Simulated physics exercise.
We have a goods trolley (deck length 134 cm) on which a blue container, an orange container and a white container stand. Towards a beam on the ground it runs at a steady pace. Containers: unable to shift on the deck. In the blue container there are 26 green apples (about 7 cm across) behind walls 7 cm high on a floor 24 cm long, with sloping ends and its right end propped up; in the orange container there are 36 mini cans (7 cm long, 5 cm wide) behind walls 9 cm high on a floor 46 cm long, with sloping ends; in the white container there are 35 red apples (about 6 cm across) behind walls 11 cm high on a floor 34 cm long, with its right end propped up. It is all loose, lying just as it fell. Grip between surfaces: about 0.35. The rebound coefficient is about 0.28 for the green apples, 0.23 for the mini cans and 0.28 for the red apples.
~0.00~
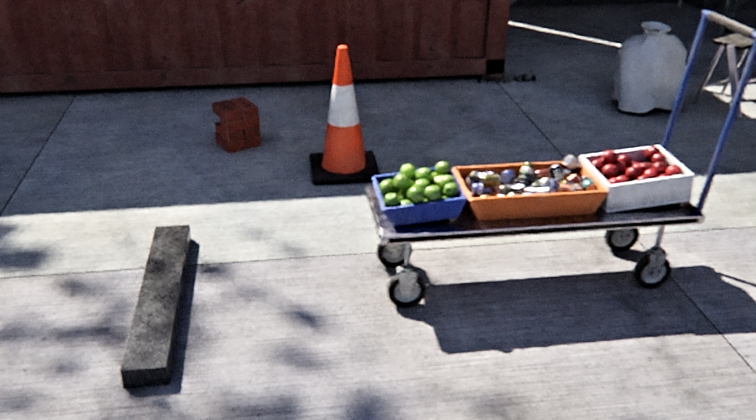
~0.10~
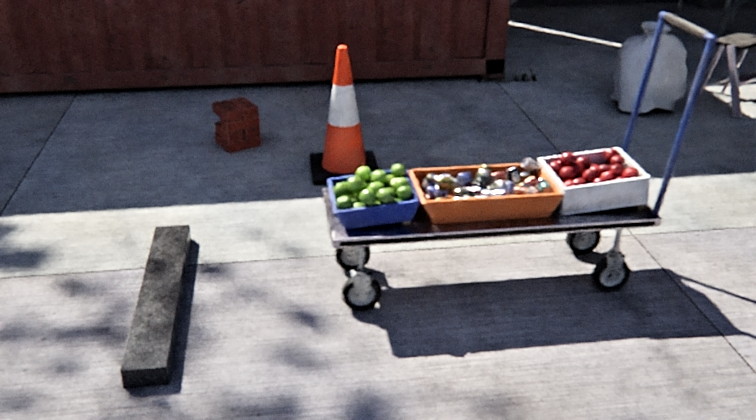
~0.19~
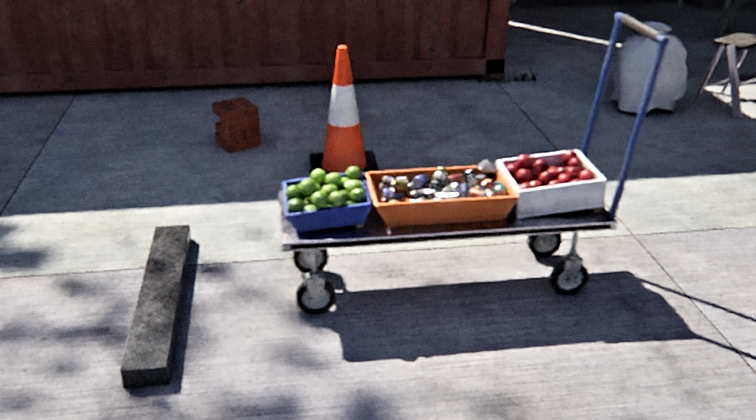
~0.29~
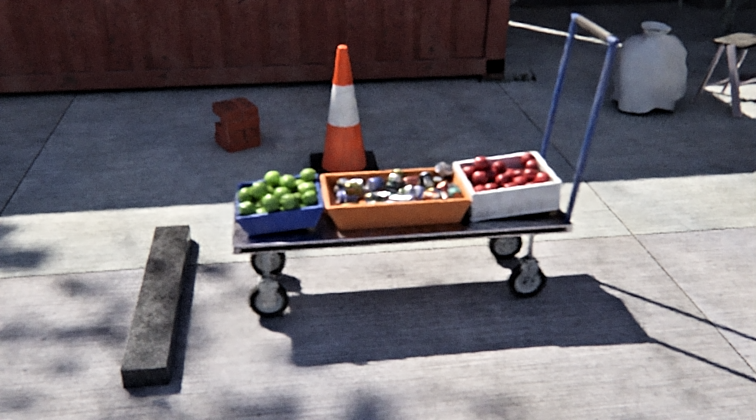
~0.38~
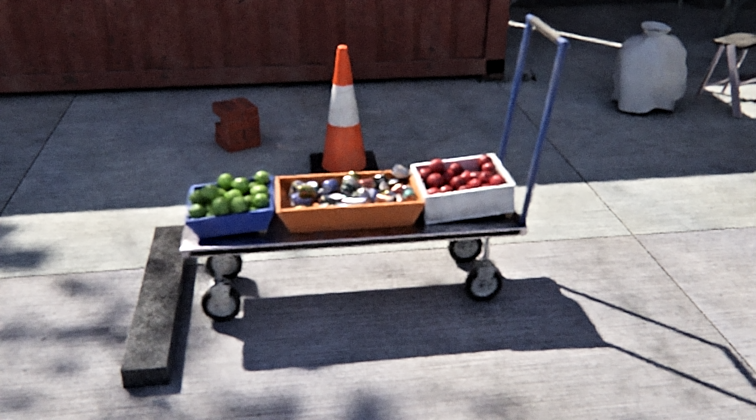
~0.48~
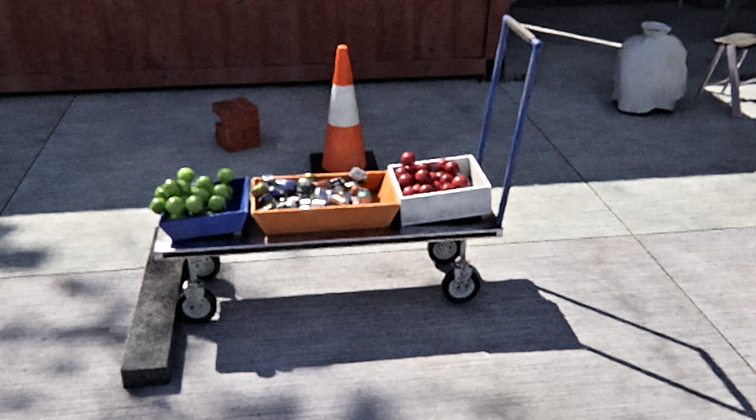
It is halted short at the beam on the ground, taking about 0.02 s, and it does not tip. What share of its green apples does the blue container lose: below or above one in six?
More than one out of six get out.
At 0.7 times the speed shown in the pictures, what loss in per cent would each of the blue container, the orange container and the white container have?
In that case the blue container sheds 20 per cent, the orange container 0 per cent and the white container 0 per cent.
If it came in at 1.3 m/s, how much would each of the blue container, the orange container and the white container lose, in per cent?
In that case the blue container sheds 20 per cent of its load, the orange container 0 per cent, and the white container 0 per cent.
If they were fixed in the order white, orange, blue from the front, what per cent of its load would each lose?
Blue container 30 %, orange container 0 %, white container 10 %.
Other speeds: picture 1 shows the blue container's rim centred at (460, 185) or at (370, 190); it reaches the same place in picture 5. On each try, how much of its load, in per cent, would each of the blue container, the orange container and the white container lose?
Blue container: 40 / 30 percent; orange container: 10 / 0 percent; white container: 10 / 0 percent.
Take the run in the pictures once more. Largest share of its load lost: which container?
The blue container is the one.
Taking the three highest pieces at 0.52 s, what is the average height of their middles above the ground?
58 cm.
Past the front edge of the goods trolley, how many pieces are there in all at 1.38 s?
Around 8.
After 0.52 s, 3 of 26 out of the blue container, 1 of 36 out of the orange container and 0 of 35 out of the white container.
After 0.64 s, 8 of 26 out of the blue container, 1 of 36 out of the orange container and 2 of 35 out of the white container.
After 0.87 s, 8 of 26 out of the blue container, 1 of 36 out of the orange container and 2 of 35 out of the white container.
Final count (at 1.38 s), 9 of 26 out of the blue container, 2 of 36 out of the orange container and 2 of 35 out of the white container. Asked share, 9 of 26, 35 per cent.
